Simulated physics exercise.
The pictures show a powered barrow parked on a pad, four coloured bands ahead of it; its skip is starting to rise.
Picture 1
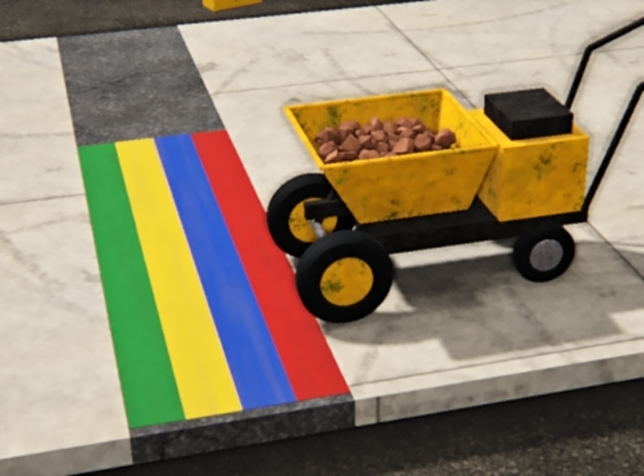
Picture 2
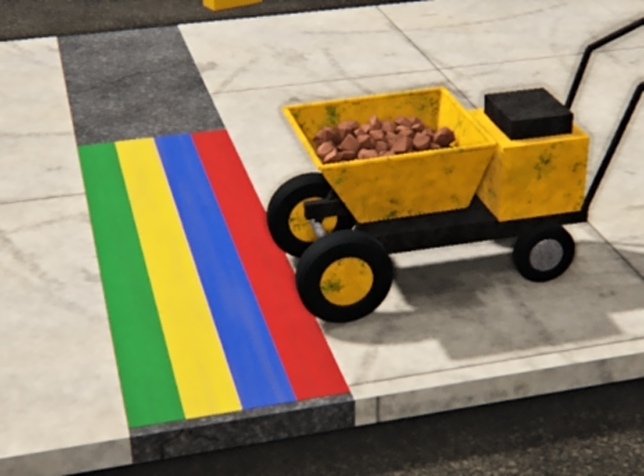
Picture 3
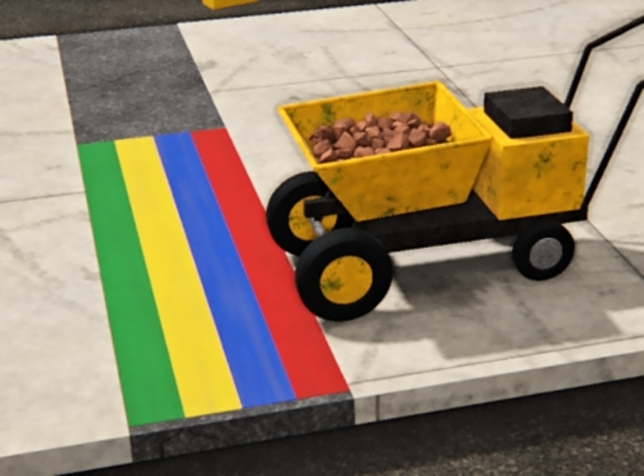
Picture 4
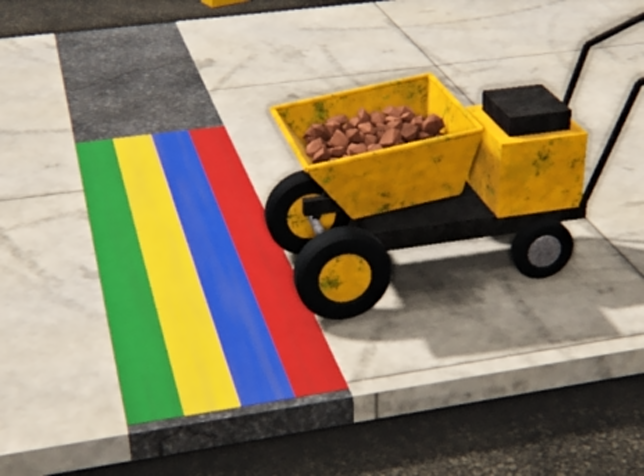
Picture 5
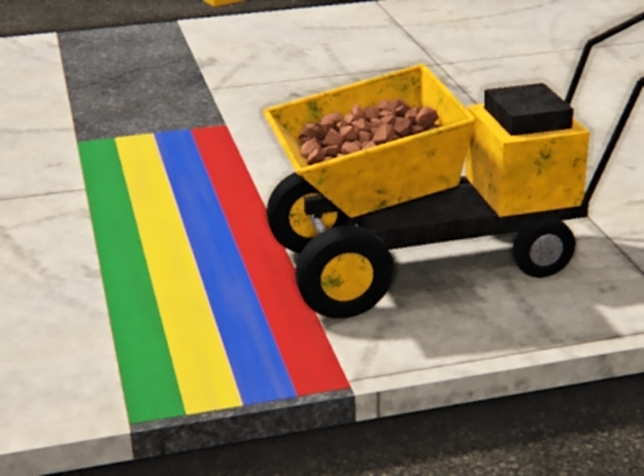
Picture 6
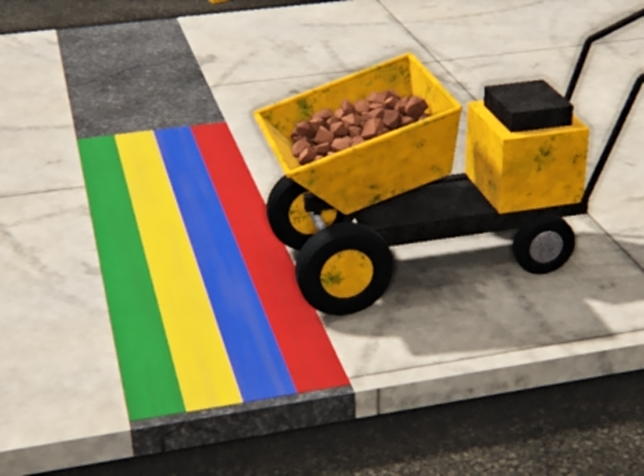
On a pale paved pad, a yellow powered barrow loaded with rubble sits still beside four coloured bands, its skip gradually tilting left.
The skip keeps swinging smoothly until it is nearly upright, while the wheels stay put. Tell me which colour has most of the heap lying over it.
Most of the heap lies over yellow.
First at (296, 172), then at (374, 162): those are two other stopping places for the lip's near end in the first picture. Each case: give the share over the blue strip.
The first gives close to 0 per cent and the second 40 per cent.
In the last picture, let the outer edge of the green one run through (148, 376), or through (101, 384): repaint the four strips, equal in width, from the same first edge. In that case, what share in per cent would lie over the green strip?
40 and 30 percent, roughly.
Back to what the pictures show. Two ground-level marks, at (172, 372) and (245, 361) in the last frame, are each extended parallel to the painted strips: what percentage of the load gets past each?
First some 40, then 90 per cent.
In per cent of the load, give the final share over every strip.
Red strip 0 %, blue strip 10 %, yellow strip 45 %, green strip 30 %.
Soon after the last picture, skip tipped steeply; all in the skip.
A little later, skip tipped right over; most in the skip; a small part over the yellow strip; a stray few over the green strip; a stray few off the paint.
Later still, skip tipped right over; about a quarter in the skip; a stray few over the blue strip; about a third over the yellow strip; about a quarter over the green strip; a small part off the paint.
By the end, skip tipped right over; a small part in the skip; a stray few over the red strip; a small part over the blue strip; about half over the yellow strip; about a third over the green strip; a small part off the paint.
